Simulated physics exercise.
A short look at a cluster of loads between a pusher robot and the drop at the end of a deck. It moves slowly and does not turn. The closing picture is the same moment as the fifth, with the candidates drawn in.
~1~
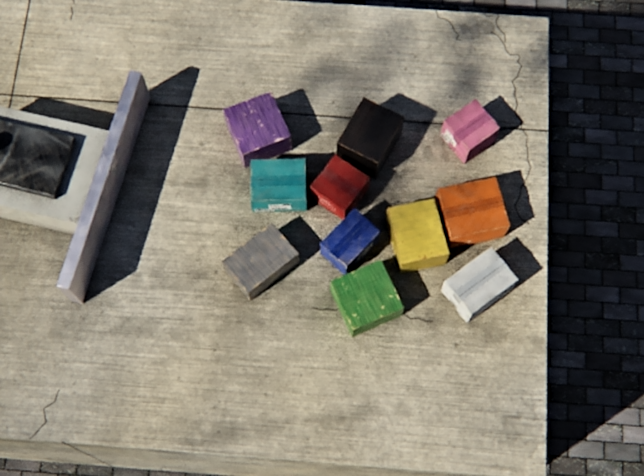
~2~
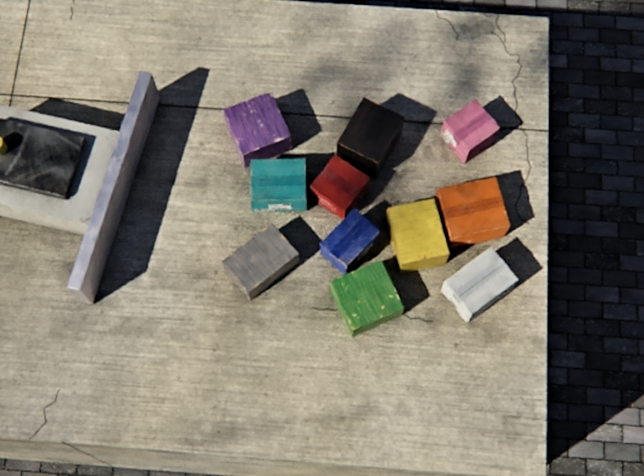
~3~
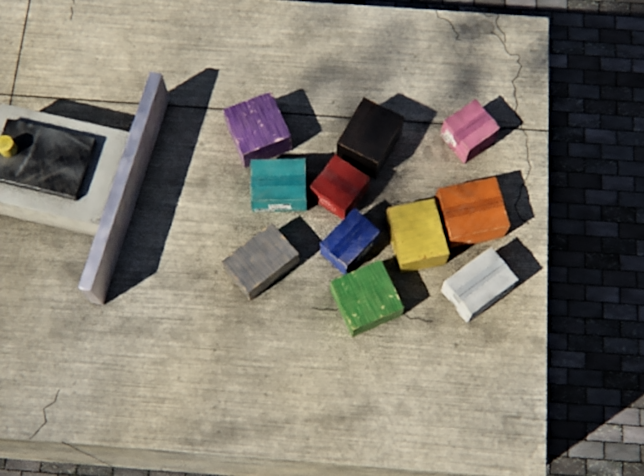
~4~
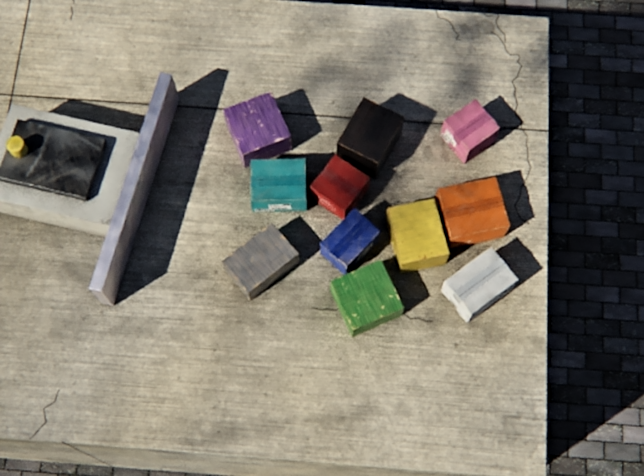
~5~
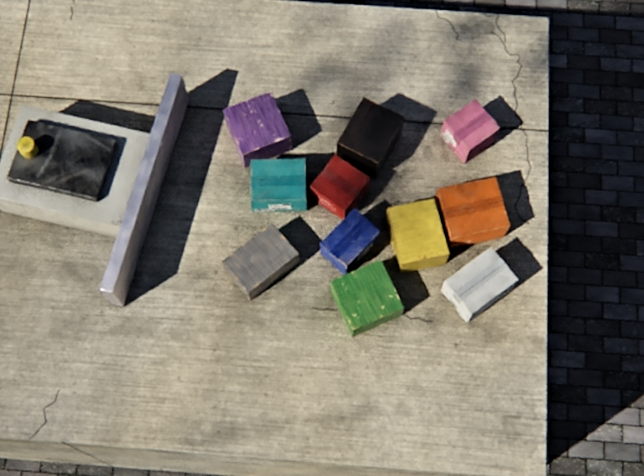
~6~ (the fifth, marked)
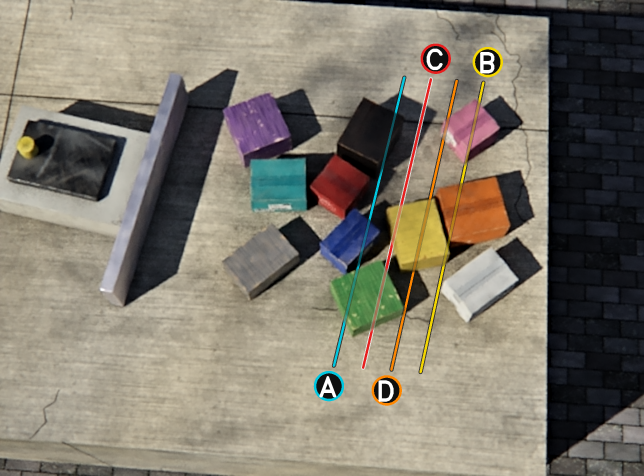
A pusher robot with a wide, flat blade slid slowly and steadily to the right across a pale deck, its yellow knob coming into view, while the cluster of colourful blocks ahead stayed still.
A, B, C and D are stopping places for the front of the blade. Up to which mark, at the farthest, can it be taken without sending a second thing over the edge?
As far as mark C.
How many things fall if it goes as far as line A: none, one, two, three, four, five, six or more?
In all, none.
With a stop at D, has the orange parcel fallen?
By then, yes.
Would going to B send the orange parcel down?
Yes.
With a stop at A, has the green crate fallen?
No.
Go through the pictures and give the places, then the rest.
The first frame shows grey crate (262, 262); red box (340, 188); purple crate (258, 130).
The second frame shows robot (38, 160); white box (479, 285).
The third frame shows robot (49, 161); pink parcel (470, 132).
The fourth frame shows robot (59, 161); orange parcel (471, 213).
The fifth frame shows robot (69, 162); black crate (370, 138); yellow crate (417, 237); grey crate (262, 262).
On the copy, A at (371, 215); B at (454, 220); C at (399, 217); D at (426, 218).
On C. First, robot (161, 168); purple crate (292, 142); white box (479, 285).
Then, robot (253, 175); orange parcel (506, 216); white box (486, 292).
Finally, robot (321, 179); white box (544, 313); pink parcel (544, 146); none fallen.
By contrast, A is within the limit but short; B drops four; D drops three.
